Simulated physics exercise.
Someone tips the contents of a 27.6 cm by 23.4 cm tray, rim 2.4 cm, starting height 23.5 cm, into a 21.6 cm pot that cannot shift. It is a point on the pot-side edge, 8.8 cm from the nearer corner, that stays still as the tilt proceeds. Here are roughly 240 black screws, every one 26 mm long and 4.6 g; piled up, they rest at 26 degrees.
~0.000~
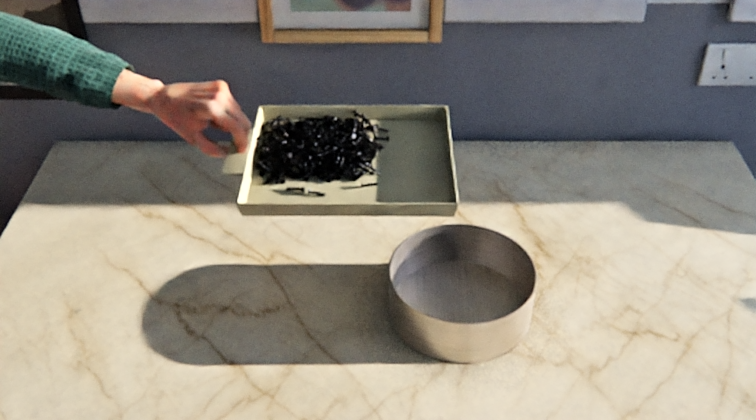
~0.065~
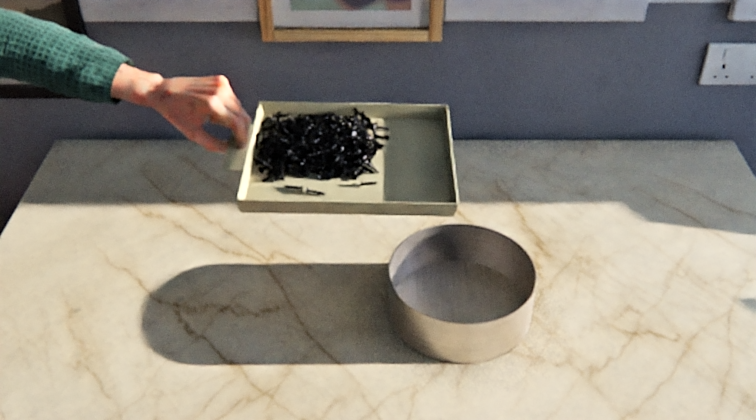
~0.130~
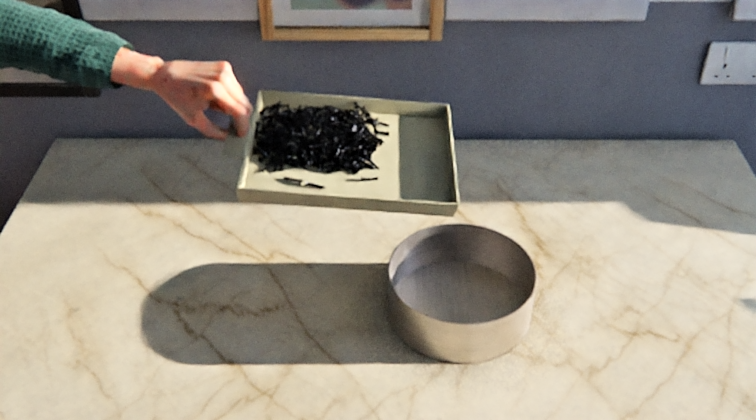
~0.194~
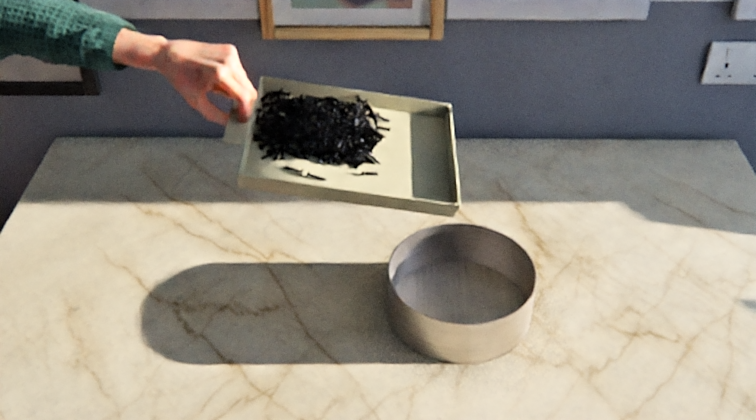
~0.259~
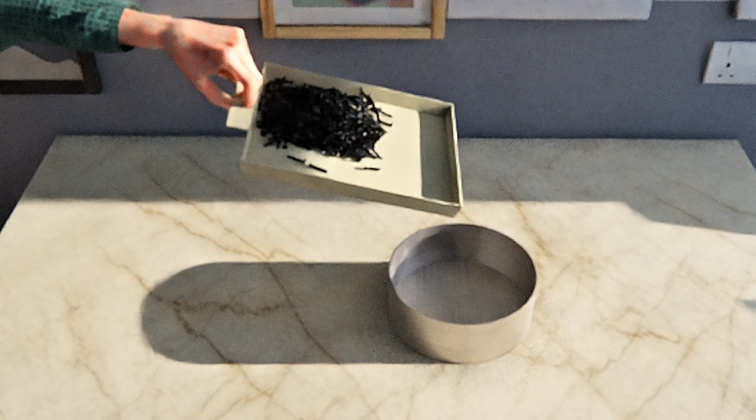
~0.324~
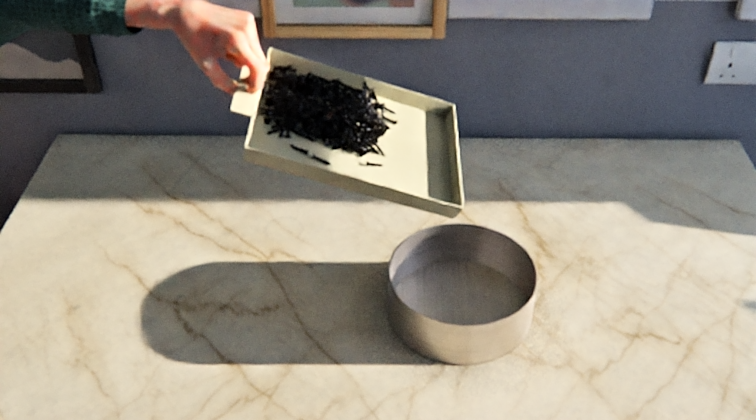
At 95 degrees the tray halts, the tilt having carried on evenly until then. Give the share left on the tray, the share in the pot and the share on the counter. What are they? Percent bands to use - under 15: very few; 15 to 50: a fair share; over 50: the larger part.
Tray - very few, pot - the larger part, counter - a fair share.
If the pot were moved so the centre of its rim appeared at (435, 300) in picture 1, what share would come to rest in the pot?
I'd expect near 20 per cent.
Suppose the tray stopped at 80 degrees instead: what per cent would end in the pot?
You'd end up with some 45 % in the pot.
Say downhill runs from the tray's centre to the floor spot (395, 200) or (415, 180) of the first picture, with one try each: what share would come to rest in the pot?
Some 75 and 95 per cent.
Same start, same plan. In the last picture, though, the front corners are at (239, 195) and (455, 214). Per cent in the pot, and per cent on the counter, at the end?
Per cent by place - pot 70, counter 30.
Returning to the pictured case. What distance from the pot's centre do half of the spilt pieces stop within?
About 18 cm from the centre.
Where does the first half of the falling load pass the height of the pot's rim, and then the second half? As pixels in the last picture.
First half close to (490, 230), second half close to (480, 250).
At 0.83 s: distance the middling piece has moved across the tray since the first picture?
Roughly 17 cm.
Then, at 0.83 s, tilt 55 degrees; the tray holds 95 %, the pot 0 %.
Then, at 1.16 s, tilt 79 degrees; the tray holds 55 %, the pot 20 %.
After 1.59 s, tilt 95 degrees; the tray holds 10 %, the pot 45 %.
At rest (2.8 s), tray 0 %, pot 65 %, counter 30 %.
